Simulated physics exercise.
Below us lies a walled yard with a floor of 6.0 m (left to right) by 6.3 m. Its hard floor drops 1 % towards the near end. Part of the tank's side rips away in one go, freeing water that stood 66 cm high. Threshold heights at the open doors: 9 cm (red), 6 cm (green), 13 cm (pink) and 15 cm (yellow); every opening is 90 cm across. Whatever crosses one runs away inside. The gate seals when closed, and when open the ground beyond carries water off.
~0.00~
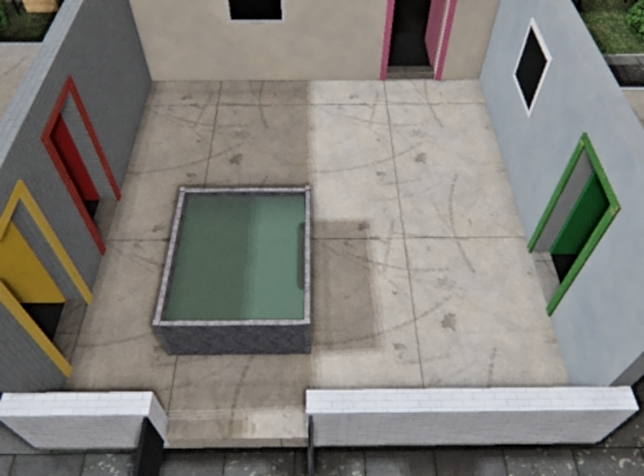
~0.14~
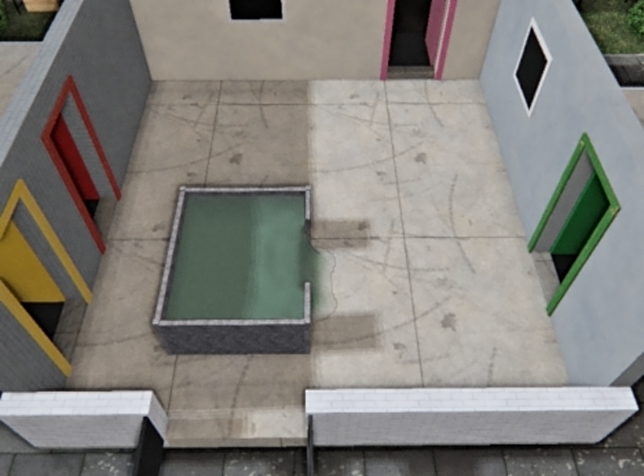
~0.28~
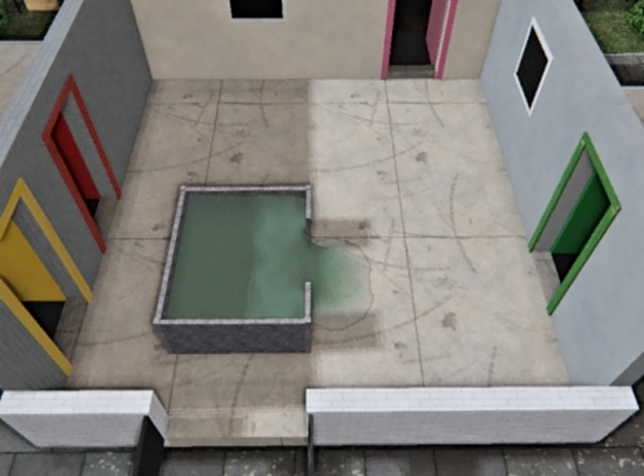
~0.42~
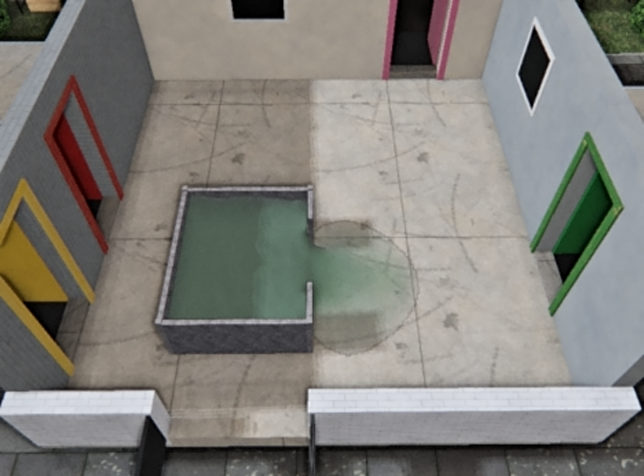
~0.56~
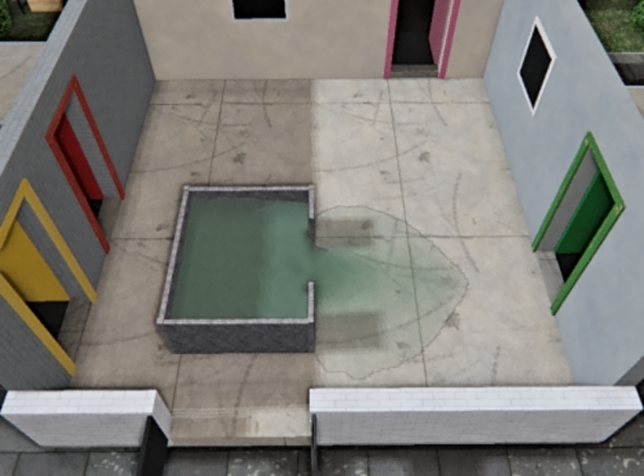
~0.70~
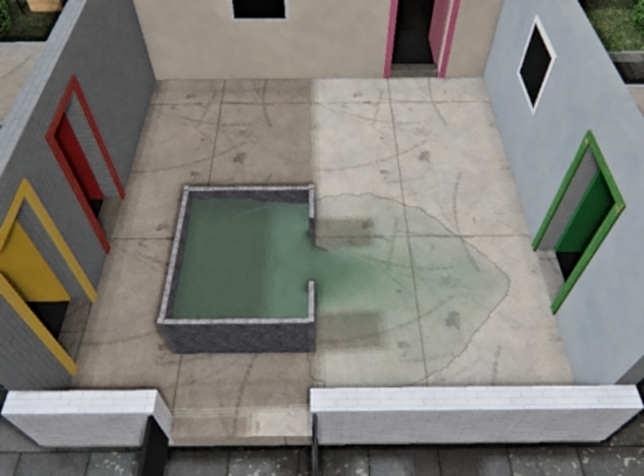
A walled yard holds a tank of green water that pours out rightward across the floor.
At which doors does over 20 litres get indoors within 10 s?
The water let in: At the red door it stays under the limit; at the green door it exceeds the limit; at the pink door it keeps below the limit; at the yellow door it stays under the limit.
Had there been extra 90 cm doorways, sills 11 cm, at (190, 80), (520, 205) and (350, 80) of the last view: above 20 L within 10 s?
In that order: Below, above, not over.
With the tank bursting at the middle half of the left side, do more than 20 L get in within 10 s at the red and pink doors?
Then: Red above, pink not over.
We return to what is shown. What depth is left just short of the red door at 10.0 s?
Roughly 4.5 cm deep.
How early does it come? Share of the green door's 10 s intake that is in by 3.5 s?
Some 60 per cent by then.
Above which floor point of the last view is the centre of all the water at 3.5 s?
Around (371, 269).
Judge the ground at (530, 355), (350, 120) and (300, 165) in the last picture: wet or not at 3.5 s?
In that order: Wet, not reached, dry.
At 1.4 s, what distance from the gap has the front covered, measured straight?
Roughly 3.4 m.
After 1.4 s water covers 30 % of the floor and is deepest (33 cm) near (325, 283); red door not reached, green door 10 cm at the sill, 34 L in, pink door not reached, yellow door not reached.
After 2.2 s water covers 35 % of the floor and is deepest (33 cm) near (559, 354); red door not reached, green door 18 cm at the sill, 118 L in, pink door not reached, yellow door not reached.
After 3.5 s water covers 40 % of the floor and is deepest (20 cm) near (467, 329); red door not reached, green door 18 cm at the sill, 223 L in, pink door 7 cm at the sill, 0 L in, yellow door not reached.
After 6.0 s water covers 65 % of the floor and is deepest (13 cm) near (498, 412); red door not reached, green door 12 cm at the sill, 335 L in, pink door 10 cm at the sill, 0 L in, yellow door not reached.
After 10.0 s water covers 95 % of the floor and is deepest (10 cm) near (467, 413); red door 5 cm at the sill, 0 L in, green door 8 cm at the sill, 375 L in, pink door 5 cm at the sill, 0 L in, yellow door 4 cm at the sill, 0 L in.
